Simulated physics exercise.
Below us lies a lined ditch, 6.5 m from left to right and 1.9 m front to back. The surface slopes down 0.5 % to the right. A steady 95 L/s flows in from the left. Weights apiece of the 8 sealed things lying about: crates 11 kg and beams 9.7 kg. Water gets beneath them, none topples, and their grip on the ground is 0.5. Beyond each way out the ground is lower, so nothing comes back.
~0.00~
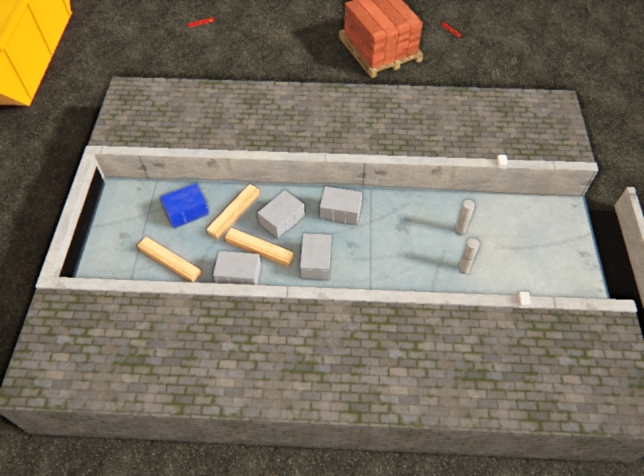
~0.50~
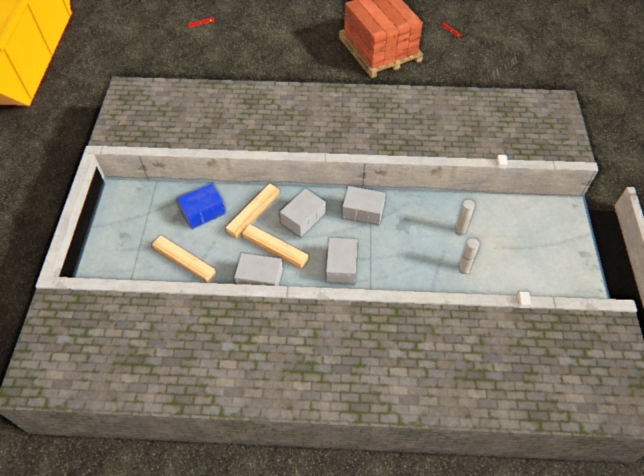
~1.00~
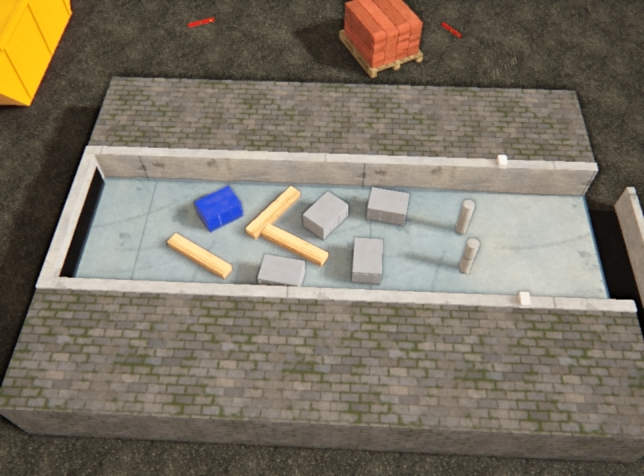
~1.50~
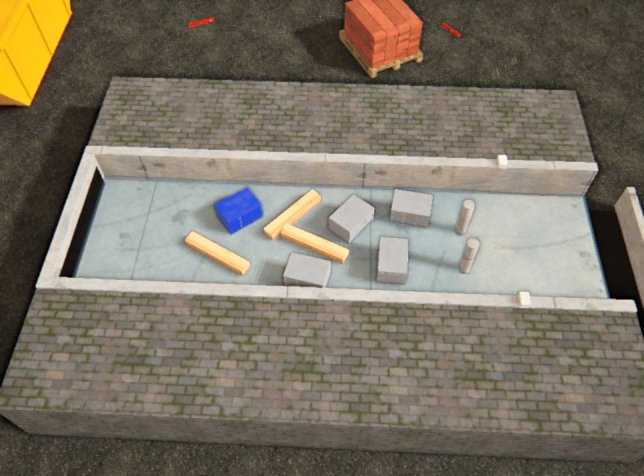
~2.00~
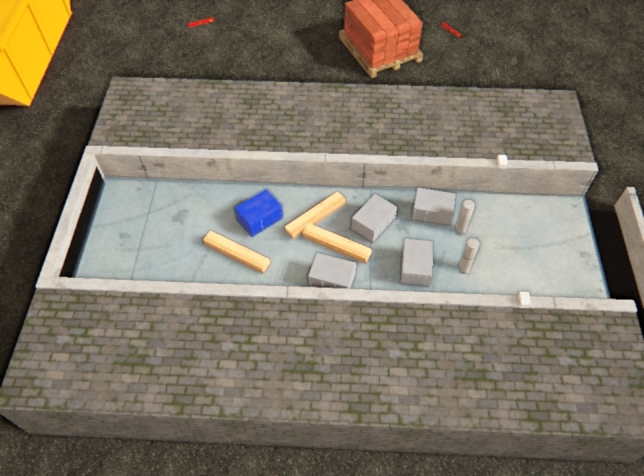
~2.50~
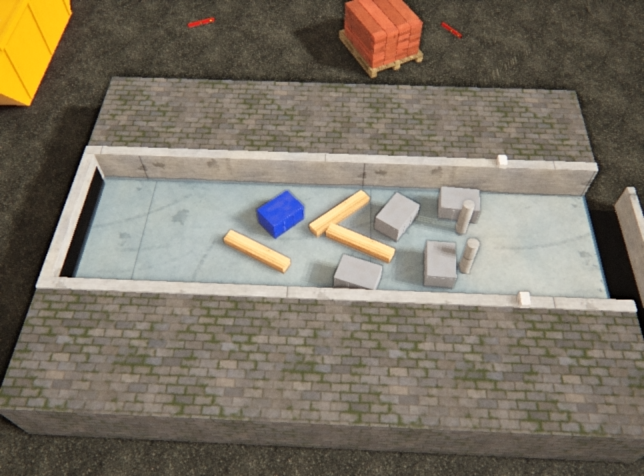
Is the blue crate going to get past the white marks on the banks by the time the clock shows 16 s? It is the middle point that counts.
The blue crate gets past.
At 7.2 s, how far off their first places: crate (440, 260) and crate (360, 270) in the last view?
In that order: Washed out, washed out.
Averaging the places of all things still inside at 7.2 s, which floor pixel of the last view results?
At about (515, 232).
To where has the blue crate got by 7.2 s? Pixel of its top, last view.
At about (480, 203).
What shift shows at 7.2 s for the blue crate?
Roughly 400 cm by then.
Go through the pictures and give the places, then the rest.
In the first frame, the blue crate at (183, 199) floats; 10 cm deep round most things; 0 of 8 have shifted.
In the second frame, the blue crate at (200, 200), afloat, 22 cm from its start; about 980 L in view; 8 of 8 have shifted.
In the third frame, the blue crate at (218, 202), afloat, 46 cm from its start; 9 cm deep round most things; 8 of 8 have shifted.
In the fourth frame, the blue crate at (238, 204) floats, 72 cm from its start; about 980 L in view; 8 of 8 have shifted.
In the fifth frame, the blue crate at (258, 207) floats, 99 cm from its start; about 970 L in view; 8 of 8 have shifted.
In the sixth frame, the blue crate at (280, 208), afloat, 128 cm from its start; 9 cm deep round most things; 8 of 8 have shifted.
After 3.5 s the blue crate is near (330, 212), 1.9 m from its start, afloat; 1 of 8 are over the mark; 7 afloat.
After 7.2 s the blue crate is near (480, 203), 3.9 m from its start, afloat; 6 of 8 are over the mark; 2 afloat.
After 12.0 s the blue crate has gone out; 8 of 8 are over the mark; 0 afloat.
After 16.0 s the blue crate has gone out; 8 of 8 are over the mark; 0 afloat.
